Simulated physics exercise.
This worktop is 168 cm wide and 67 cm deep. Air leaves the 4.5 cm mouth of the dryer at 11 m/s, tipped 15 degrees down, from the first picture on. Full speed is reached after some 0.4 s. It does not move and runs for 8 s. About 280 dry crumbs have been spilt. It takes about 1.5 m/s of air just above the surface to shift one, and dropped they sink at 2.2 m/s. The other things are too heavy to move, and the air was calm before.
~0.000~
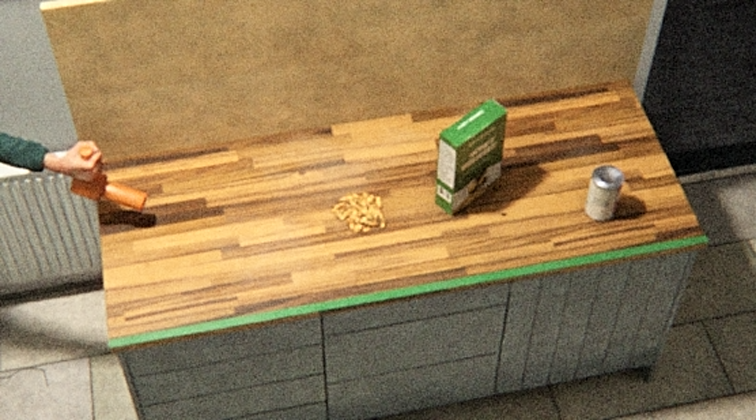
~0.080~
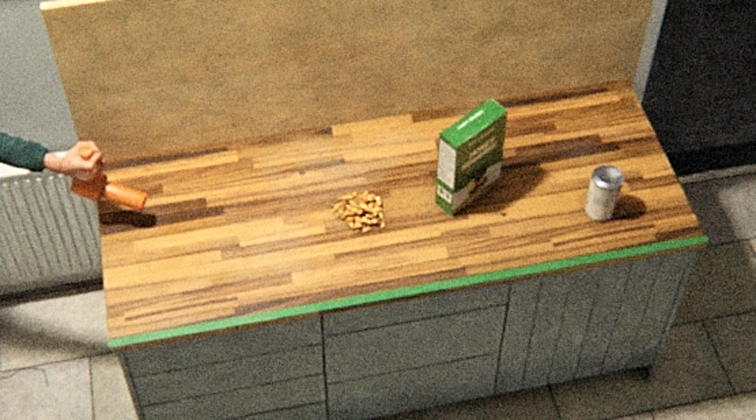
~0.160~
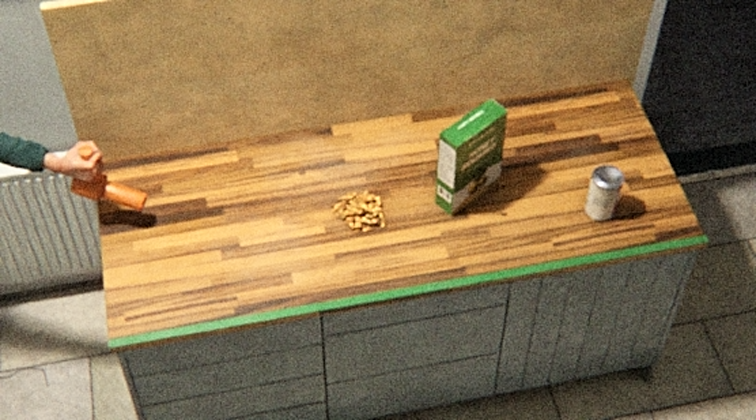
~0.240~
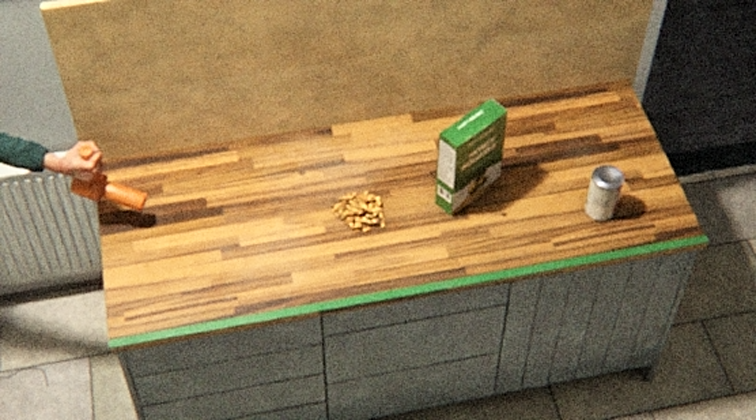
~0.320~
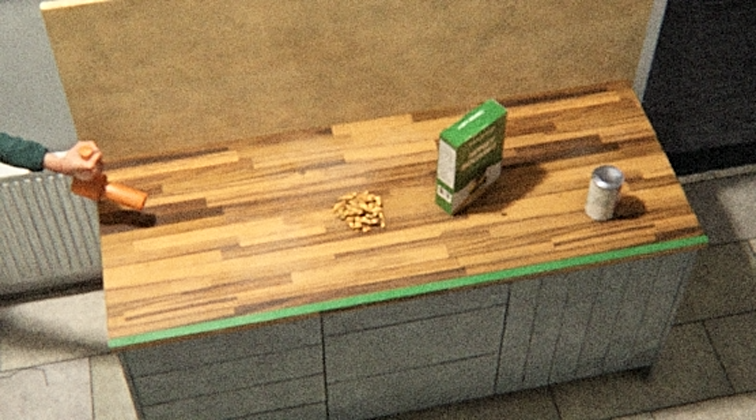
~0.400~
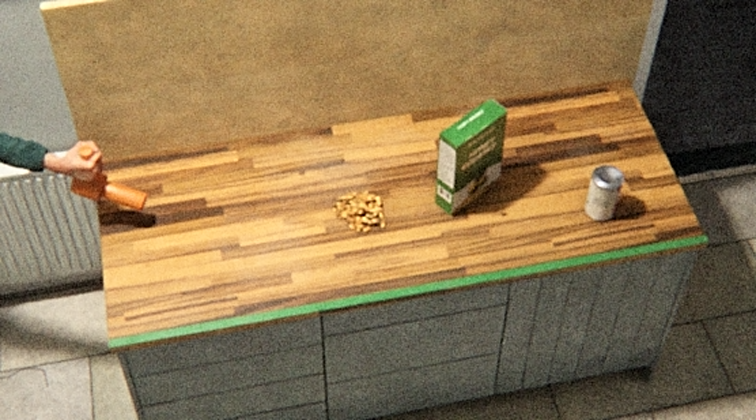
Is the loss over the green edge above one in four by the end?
As for a quarter going over the green edge: No.
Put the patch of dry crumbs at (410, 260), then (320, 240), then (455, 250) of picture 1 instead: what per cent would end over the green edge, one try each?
In turn about 100 %, 70 %, 90 %.
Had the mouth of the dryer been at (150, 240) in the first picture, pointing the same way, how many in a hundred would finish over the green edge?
It would be near 0 %.
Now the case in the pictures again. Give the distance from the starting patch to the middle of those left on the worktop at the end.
About 40 cm.
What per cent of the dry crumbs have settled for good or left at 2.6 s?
About 50 %.
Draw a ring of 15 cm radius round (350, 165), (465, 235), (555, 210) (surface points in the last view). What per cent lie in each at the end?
In turn about 0 %, 15 %, 20 %.
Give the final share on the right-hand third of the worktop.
About 40 %.
After 1.6 s, 59 % are on the move or not yet settled, 10 % are over the green edge; the middle of those still in play is near (483, 213).
After 2.6 s, 50 % are on the move or not yet settled, 11 % are over the green edge; the middle of those still in play is near (488, 213).
After 4.4 s, 45 % are on the move or not yet settled, 11 % are over the green edge; the middle of those still in play is near (497, 211).
After 8.0 s, at the end, 11 % are over the green edge; the middle of those still in play is near (503, 211).
